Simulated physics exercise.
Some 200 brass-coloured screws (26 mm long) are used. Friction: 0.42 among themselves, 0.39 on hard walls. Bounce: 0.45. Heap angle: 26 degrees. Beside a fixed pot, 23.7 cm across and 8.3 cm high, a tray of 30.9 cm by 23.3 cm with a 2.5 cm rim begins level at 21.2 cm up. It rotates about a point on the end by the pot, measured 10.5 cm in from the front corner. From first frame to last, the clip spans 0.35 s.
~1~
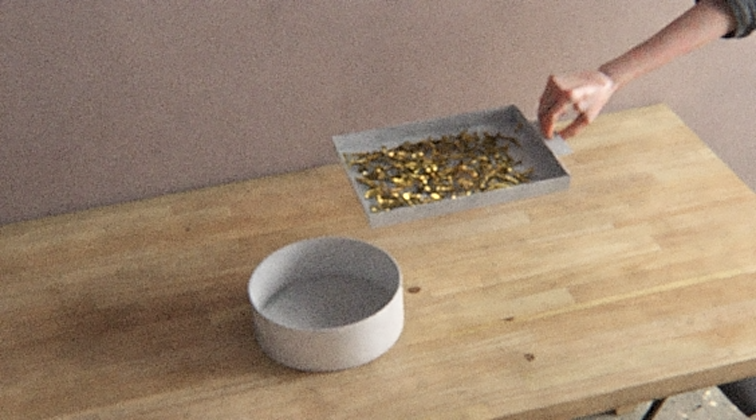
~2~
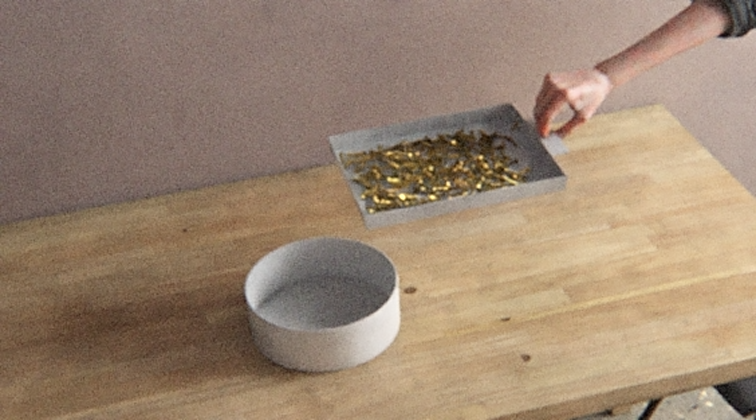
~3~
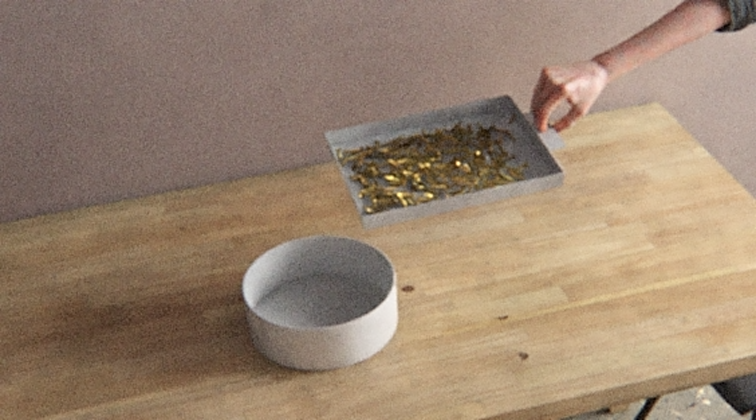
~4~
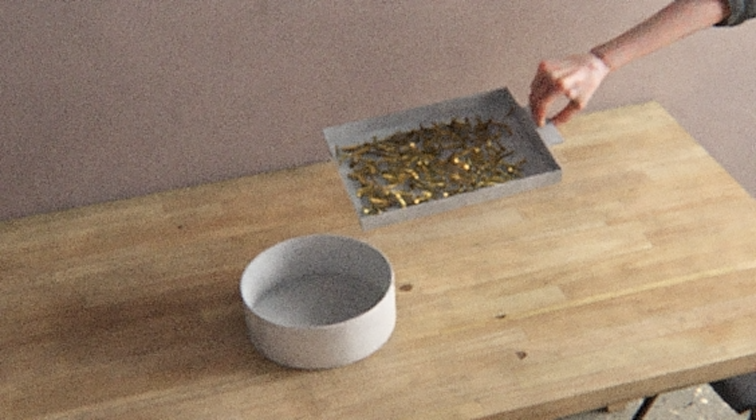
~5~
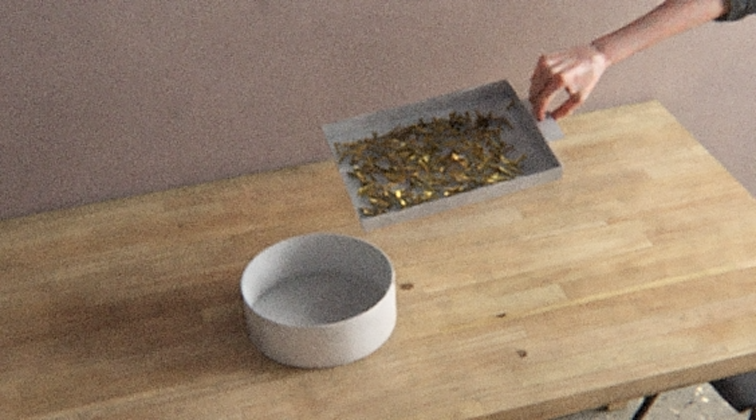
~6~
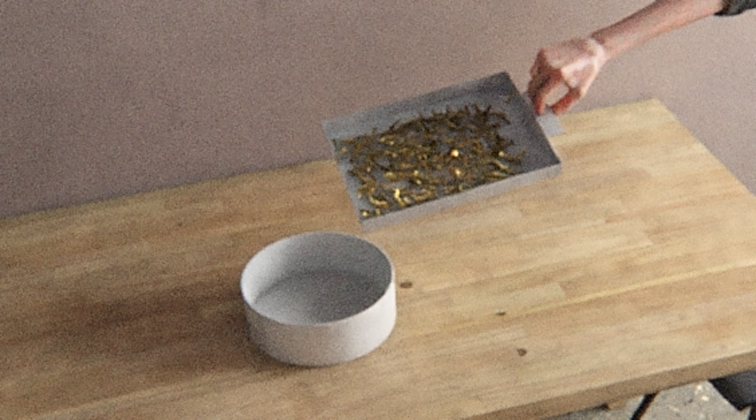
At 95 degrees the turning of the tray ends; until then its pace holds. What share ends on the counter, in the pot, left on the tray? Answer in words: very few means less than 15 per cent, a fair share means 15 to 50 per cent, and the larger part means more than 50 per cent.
Counter: A fair share. Pot: The larger part. Tray: Very few.
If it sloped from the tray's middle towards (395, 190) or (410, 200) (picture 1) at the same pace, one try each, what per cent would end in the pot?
Around 100 % for the first direction, around 90 % for the second.
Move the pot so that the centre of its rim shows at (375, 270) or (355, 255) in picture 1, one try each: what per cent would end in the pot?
Spot one: Some 95 per cent; spot two: Some 60 per cent.
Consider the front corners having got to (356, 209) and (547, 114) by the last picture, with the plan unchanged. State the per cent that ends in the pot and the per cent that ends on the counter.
The pot gets 70 and the counter 25.
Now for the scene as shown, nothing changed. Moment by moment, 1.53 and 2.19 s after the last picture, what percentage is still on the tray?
Close to 85 at the first time and 5 at the second.
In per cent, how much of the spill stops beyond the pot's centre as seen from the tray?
I'd put it at close to 0 per cent.
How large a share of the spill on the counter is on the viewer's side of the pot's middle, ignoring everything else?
Some 100 per cent.
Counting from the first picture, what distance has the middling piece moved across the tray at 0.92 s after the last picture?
About 8 cm.
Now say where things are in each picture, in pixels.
In the first picture, tray tilt 0 degrees, front corners at (370, 214) and (569, 175); middle of the pieces at (442, 166); pot at (325, 281).
In the second picture, tray tilt 1 degrees, front corners at (366, 215) and (565, 175); middle of the pieces at (438, 166).
In the third picture, tray tilt 3 degrees, front corners at (364, 216) and (563, 172), lowest corner left front; middle of the pieces at (435, 162).
In the fourth picture, tray tilt 6 degrees, front corners at (362, 218) and (561, 169), lowest corner left front; middle of the pieces at (433, 159).
In the fifth picture, tray tilt 9 degrees, front corners at (362, 220) and (561, 166), lowest corner left front; middle of the pieces at (434, 156).
In the sixth picture, tray tilt 12 degrees, front corners at (362, 221) and (561, 163), lowest corner left front; middle of the pieces at (433, 153); pot at (317, 276).
Then, 0.92 s after the last picture, tilt 51 degrees; the tray holds 100 %, the pot 0 %.
Then, 1.53 s after the last picture, tilt 76 degrees; the tray holds 85 %, the pot 5 %.
Then, 2.19 s after the last picture, tilt 95 degrees; the tray holds 5 %, the pot 60 %.
In the end, counter 35 %, pot 65 %, tray 0 %.
